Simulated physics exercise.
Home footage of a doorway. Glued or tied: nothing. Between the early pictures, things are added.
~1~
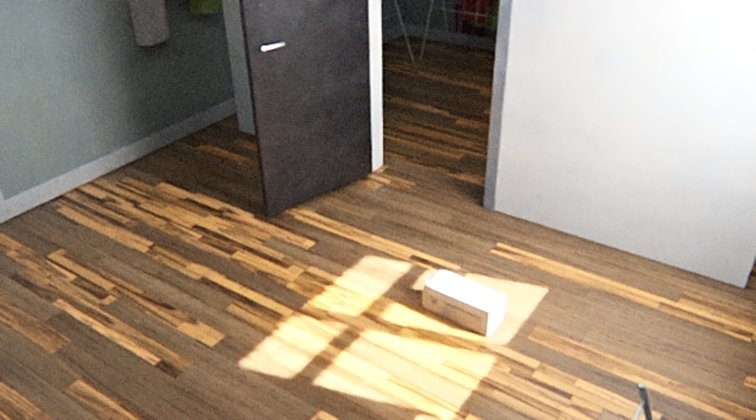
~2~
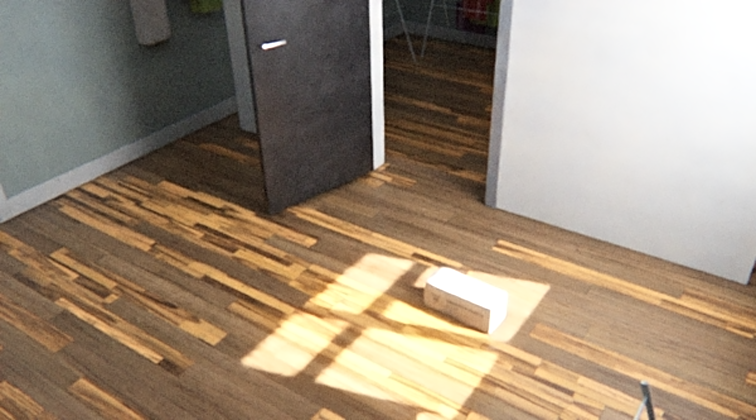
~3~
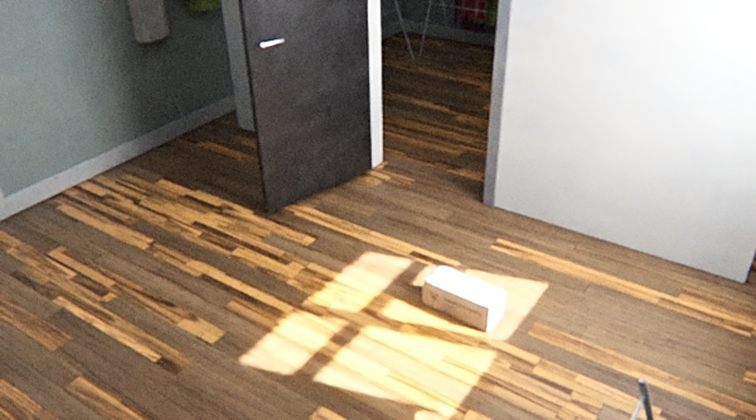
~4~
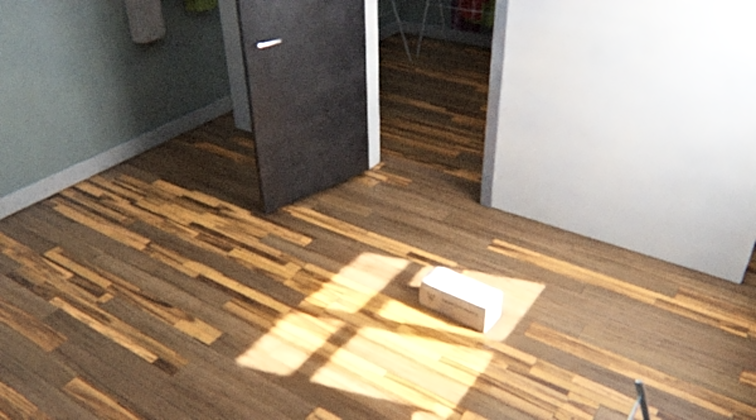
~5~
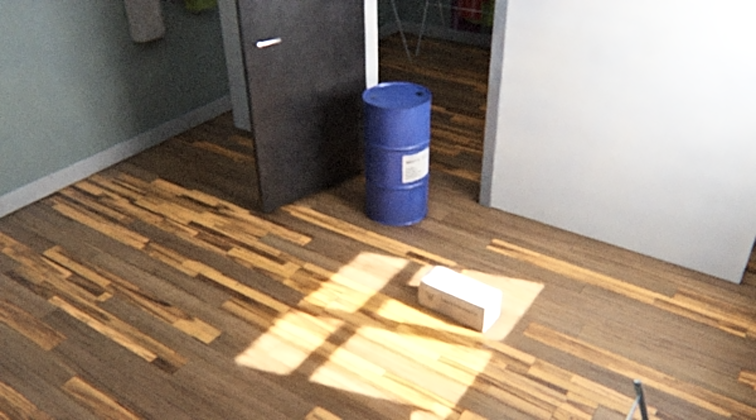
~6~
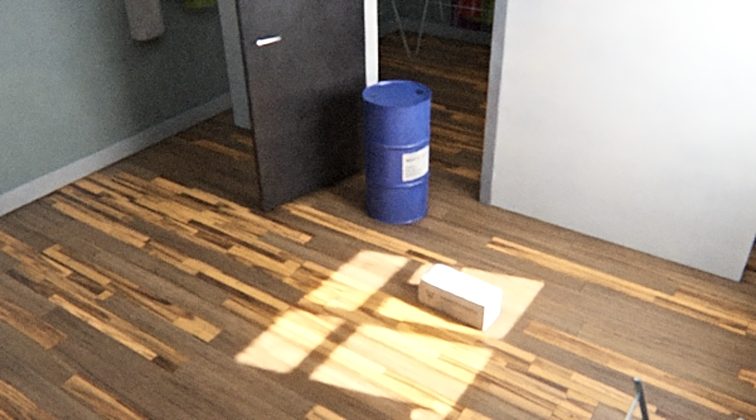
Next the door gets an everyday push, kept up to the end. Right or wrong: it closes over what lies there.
Wrong.
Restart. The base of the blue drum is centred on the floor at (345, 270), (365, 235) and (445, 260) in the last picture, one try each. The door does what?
Well, first it completes its arc, then it is halted early, and lastly it completes its arc.
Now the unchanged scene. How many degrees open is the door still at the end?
Some 40°.
Then, 0.70 s after the last picture, door at 72°.
Then, 1.00 s after the last picture, door at 52°; blue drum slid a little near (407, 153).
At rest, door at 42°; moved from the start, blue drum; white parcel in place. Seen from the same camera at the end, blue drum near (423, 151).
